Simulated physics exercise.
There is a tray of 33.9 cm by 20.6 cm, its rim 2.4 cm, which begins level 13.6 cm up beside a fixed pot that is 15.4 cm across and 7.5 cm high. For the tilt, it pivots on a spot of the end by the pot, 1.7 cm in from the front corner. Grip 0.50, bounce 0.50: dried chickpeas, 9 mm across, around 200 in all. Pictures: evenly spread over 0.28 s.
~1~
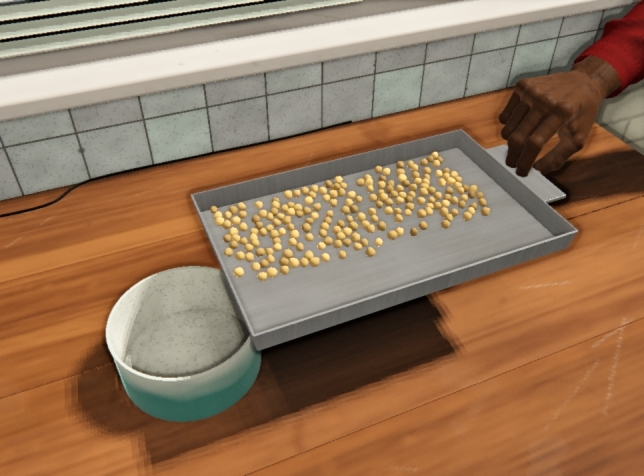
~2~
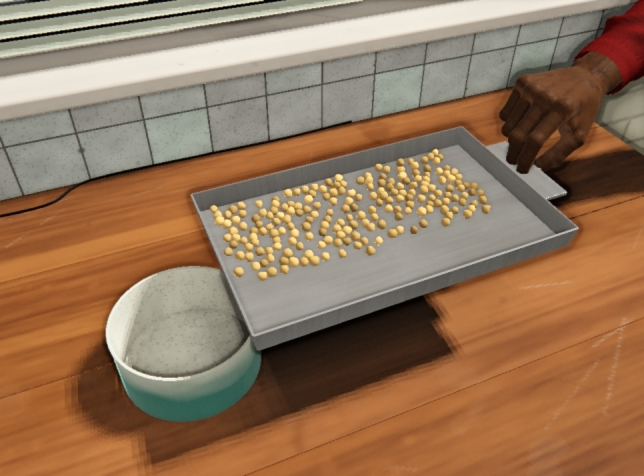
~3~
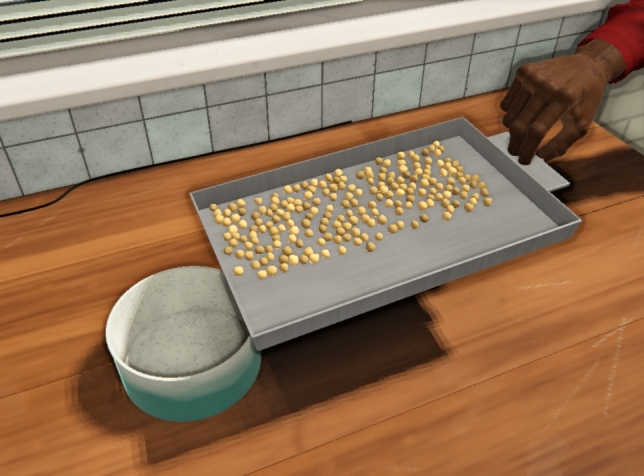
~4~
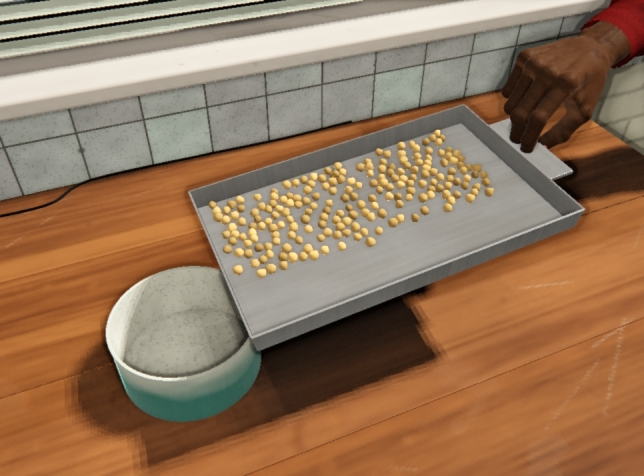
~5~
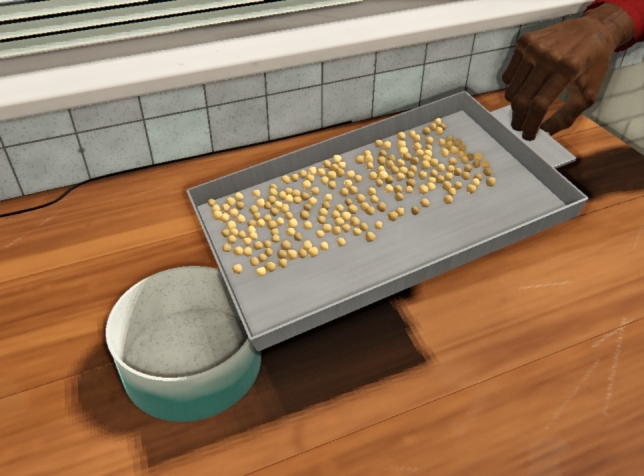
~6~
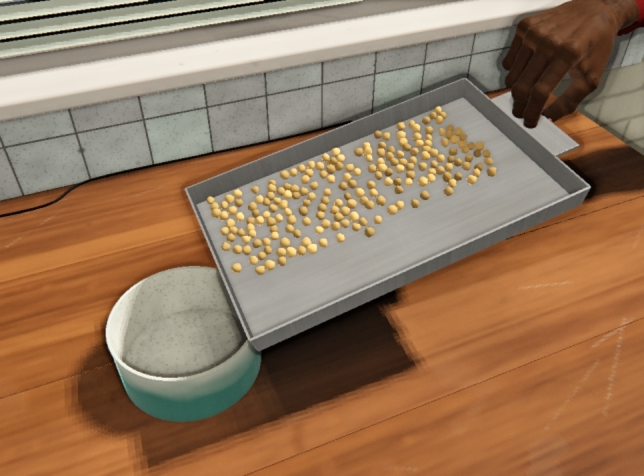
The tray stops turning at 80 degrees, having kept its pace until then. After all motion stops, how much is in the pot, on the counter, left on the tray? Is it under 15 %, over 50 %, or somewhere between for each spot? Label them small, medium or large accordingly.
Pot - small, counter - small, tray - large.
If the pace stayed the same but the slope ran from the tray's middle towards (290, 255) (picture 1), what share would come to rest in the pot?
About 0 per cent.
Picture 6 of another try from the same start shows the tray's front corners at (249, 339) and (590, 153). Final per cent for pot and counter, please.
You'd end with pot at 5 and counter at 20.
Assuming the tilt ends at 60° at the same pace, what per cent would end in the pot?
I'd put it at close to 0 per cent.
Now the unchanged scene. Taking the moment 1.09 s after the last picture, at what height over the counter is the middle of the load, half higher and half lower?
Roughly 20 cm.
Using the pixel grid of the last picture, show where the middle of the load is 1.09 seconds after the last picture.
Estimated load position: Around (229, 255).
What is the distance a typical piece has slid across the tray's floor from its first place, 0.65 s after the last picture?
Displacement on the tray: Roughly 12 cm.
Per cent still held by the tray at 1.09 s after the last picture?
Roughly 100 percent of the load, I'd say.
Then, 0.65 s after the last picture, tilt 43 degrees; the tray holds 100 %, the pot 0 %.
Then, 1.09 s after the last picture, tilt 65 degrees; the tray holds 100 %, the pot 0 %.
Then, 1.60 s after the last picture, tilt 80 degrees; the tray holds 95 %, the pot 0 %.
In the end, pot 0 %, counter 5 %, tray 95 %.
